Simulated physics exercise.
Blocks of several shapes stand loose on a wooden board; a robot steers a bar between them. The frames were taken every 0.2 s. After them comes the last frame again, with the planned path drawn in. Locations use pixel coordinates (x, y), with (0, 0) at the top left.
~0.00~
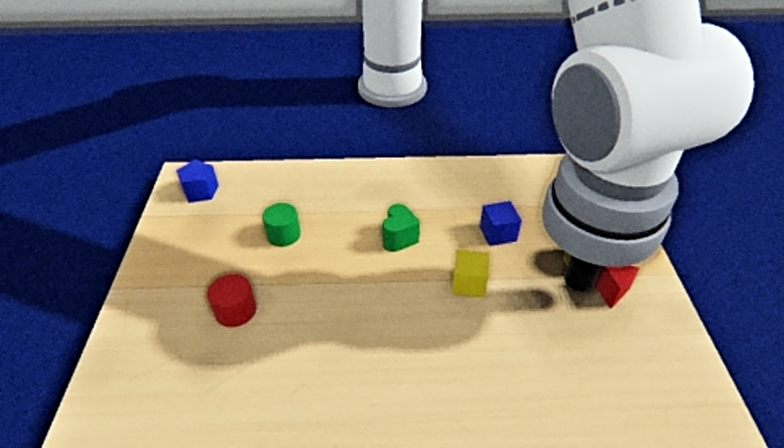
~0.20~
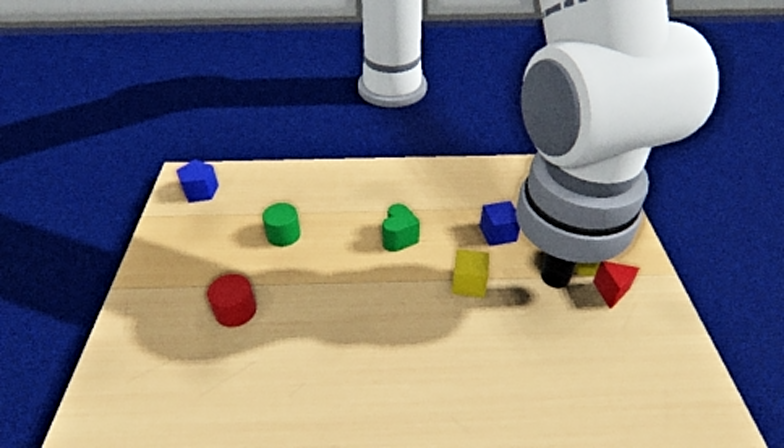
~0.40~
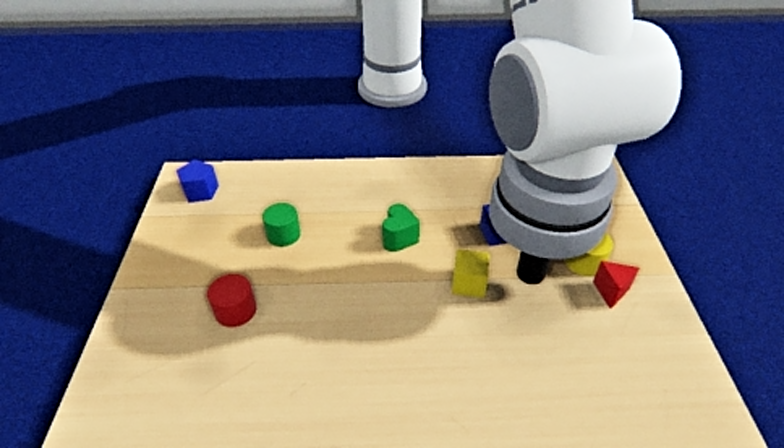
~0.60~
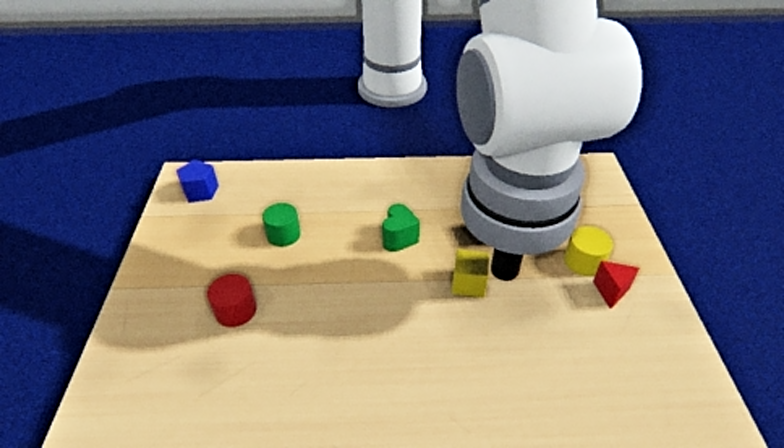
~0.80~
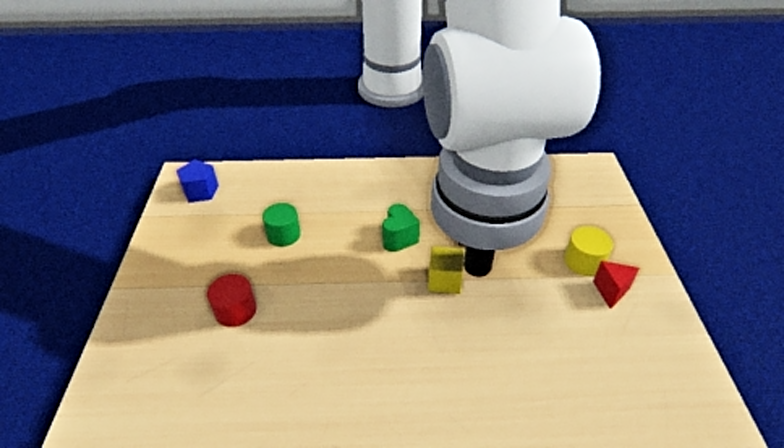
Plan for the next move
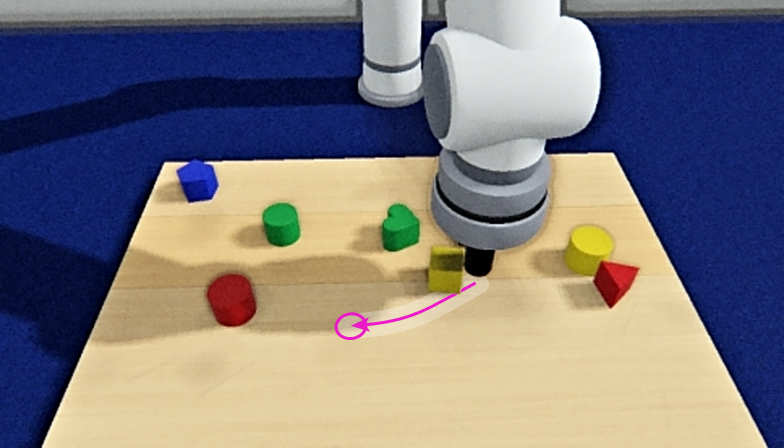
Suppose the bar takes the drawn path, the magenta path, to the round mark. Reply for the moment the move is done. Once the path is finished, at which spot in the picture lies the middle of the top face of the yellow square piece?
Most likely (422, 261).
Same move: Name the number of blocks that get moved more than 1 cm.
It's going to be one.
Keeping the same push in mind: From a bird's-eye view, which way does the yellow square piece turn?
Clockwise.
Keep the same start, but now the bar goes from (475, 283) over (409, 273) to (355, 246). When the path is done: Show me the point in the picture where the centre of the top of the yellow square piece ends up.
It will likely be found at (335, 243).
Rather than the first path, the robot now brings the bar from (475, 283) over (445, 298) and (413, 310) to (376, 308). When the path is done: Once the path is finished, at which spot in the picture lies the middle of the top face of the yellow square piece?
When the path ends, it will be at (418, 261).
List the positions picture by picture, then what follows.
The first frame shows bar tip at (578, 282); block tops, yellow square piece at (472, 262); blue square piece at (502, 212).
The second frame shows bar at (555, 279); blocks unchanged.
The third frame shows bar at (530, 275); blocks unchanged.
The fourth frame shows bar at (504, 272); blocks unchanged.
The fifth frame shows bar at (477, 268); yellow square piece at (447, 259); blue square piece hidden.
Path on the board, from (475, 283) by way of (439, 303) and (398, 319) to (351, 326).
What follows on the original path. One third of the way, bar at (439, 288); yellow square piece at (422, 261), turned 50° clockwise.
Two thirds of the way, bar at (396, 305); yellow square piece at (422, 261), turned 50° clockwise.
At the end, bar at (350, 311); yellow square piece at (422, 261), turned 50° clockwise; blue square piece in place.
